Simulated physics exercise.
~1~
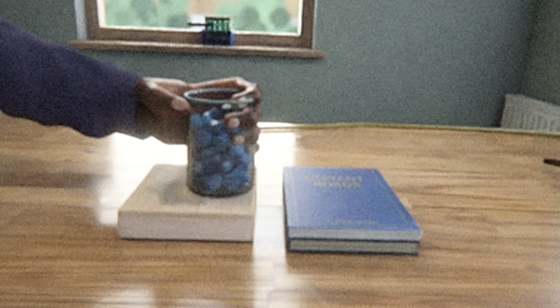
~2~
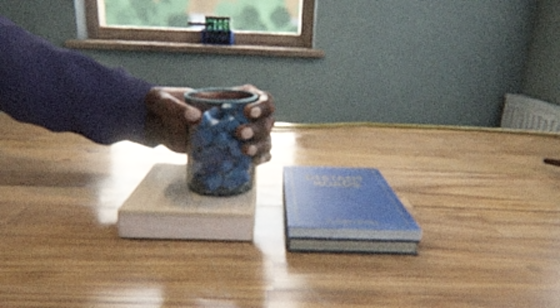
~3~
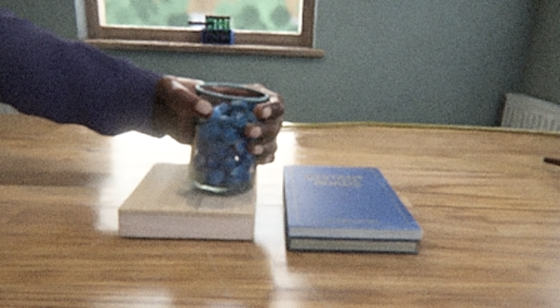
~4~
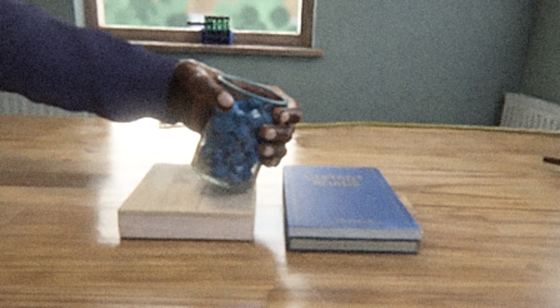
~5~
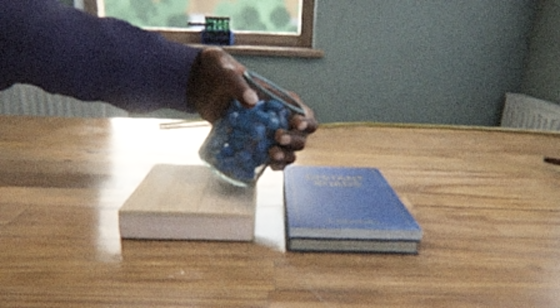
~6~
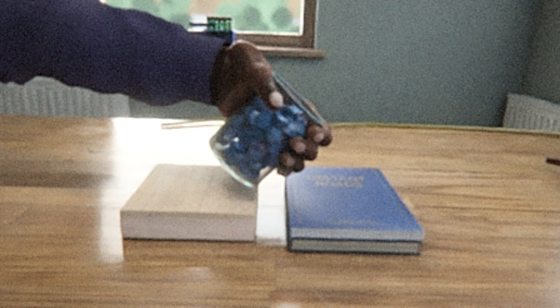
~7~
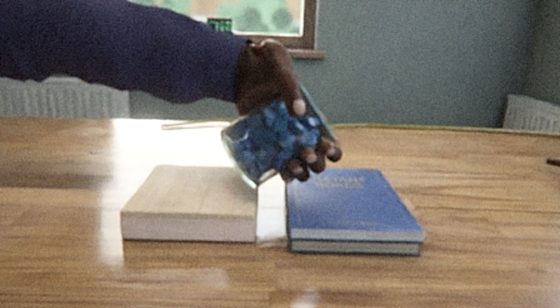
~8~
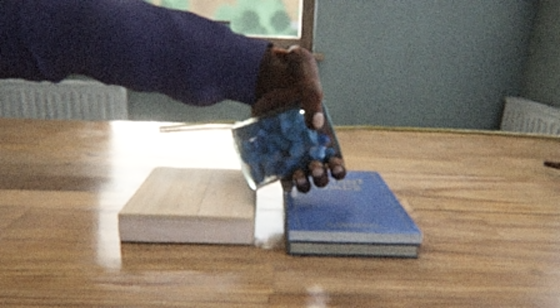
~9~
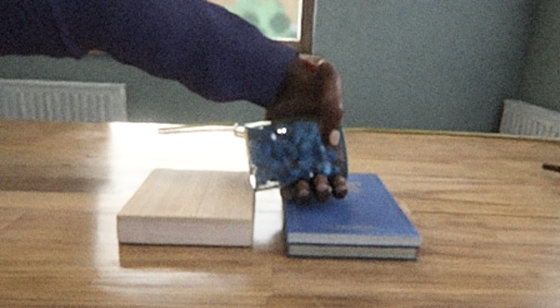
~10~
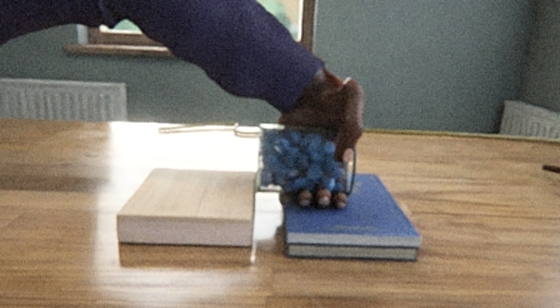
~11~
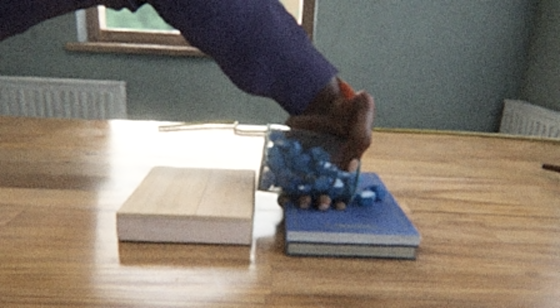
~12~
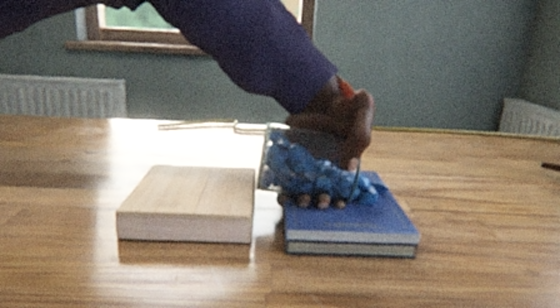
On a wooden table, a hand tips a glass until blue stones spill onto books.
